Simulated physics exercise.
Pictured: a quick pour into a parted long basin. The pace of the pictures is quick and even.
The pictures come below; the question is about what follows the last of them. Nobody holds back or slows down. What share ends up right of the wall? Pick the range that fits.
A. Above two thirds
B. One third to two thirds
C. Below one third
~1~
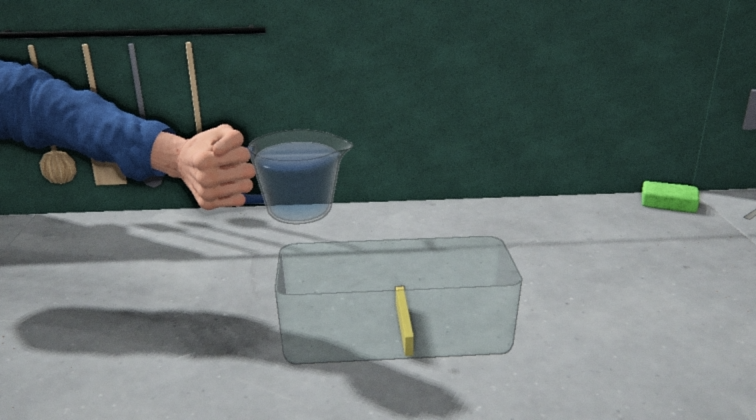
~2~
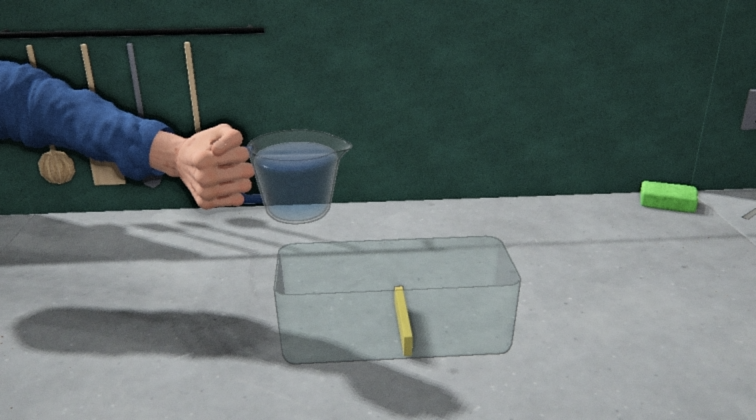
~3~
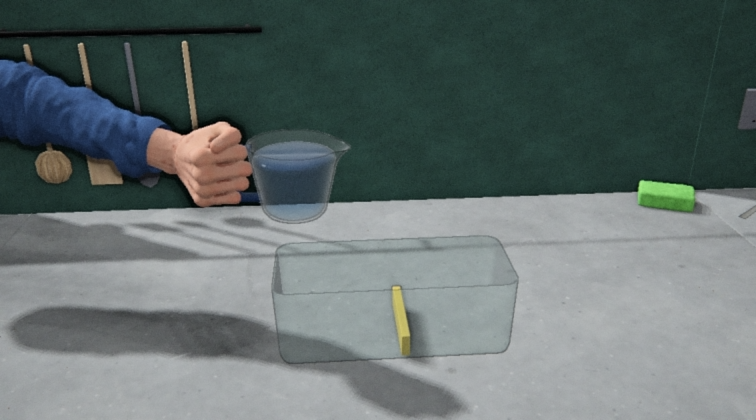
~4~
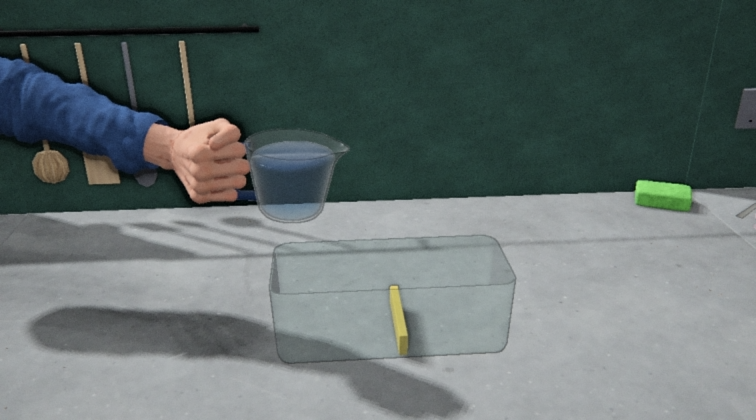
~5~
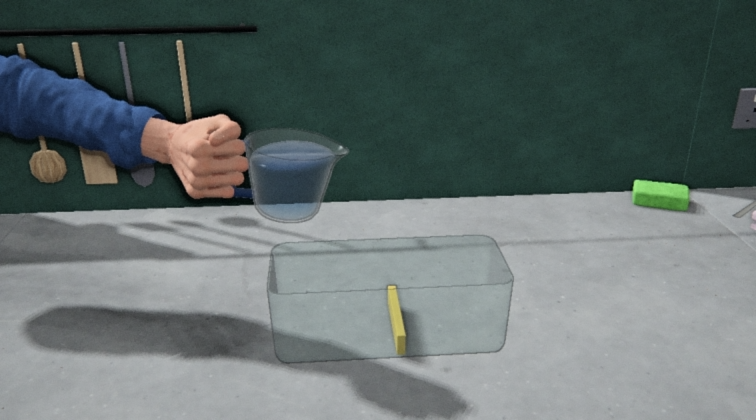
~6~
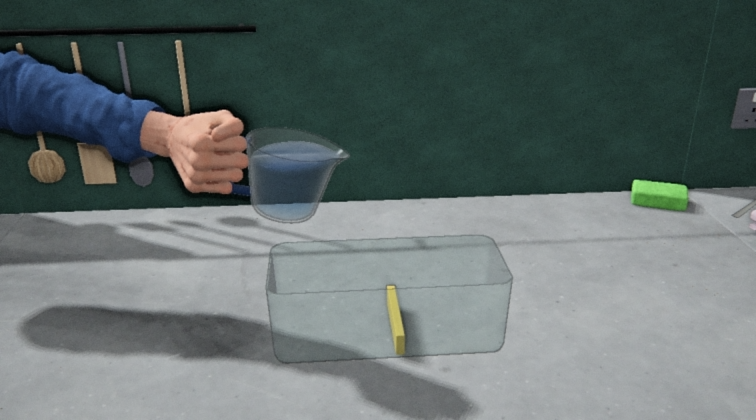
B, one third to two thirds.
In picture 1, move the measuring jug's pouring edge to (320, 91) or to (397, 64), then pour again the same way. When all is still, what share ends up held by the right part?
Roughly 15 % the first time and roughly 85 % the second.
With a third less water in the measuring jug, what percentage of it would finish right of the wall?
Around 20 percent, more or less.
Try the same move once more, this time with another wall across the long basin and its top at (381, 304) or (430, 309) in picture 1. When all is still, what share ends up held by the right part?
My guess is some 80 percent the first time and some 5 percent the second.
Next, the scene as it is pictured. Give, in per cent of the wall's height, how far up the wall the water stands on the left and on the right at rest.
I get 40 % for the left and 40 % for the right.
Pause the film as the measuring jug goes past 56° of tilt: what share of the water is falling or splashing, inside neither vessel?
About 20 per cent.
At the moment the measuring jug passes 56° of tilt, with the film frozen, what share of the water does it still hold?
Close to 70 parts in a hundred remain.
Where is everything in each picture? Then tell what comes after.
In the first frame, it leans 0°; its right rim is at (353, 144); the water meets the walls at (255, 155) and (340, 153); the long basin's rim runs from (278, 270) to (511, 260); the wall's top is at (404, 311).
In the second frame, it leans 0°; its right rim is at (352, 145); the water meets the walls at (253, 155) and (338, 152).
In the third frame, it leans 2°; its right rim is at (351, 146); the water meets the walls at (252, 154) and (337, 153).
In the fourth frame, it leans 4°; its right rim is at (350, 148); the water meets the walls at (251, 154) and (336, 152).
In the fifth frame, it leans 7°; its right rim is at (349, 150); the water meets the walls at (250, 155) and (337, 152).
In the sixth frame, it leans 12°; its right rim is at (350, 154); the water meets the walls at (251, 155) and (341, 154).
A moment on, the measuring jug is tipped part way and 70 per cent is still to pour, 2 is left of the wall and 9 right of it.
Next, the measuring jug is tipped on its side and 18 per cent is still to pour, 24 is left of the wall and 44 right of it.
Then the measuring jug is tipped on its side and 1 per cent is still to pour, 50 is left of the wall and 48 right of it.
Later the measuring jug is tipped on its side and 0 per cent is still to pour, 51 is left of the wall and 49 right of it.
In the end 51 per cent lies left of the wall, 49 right of it and 0 outside.
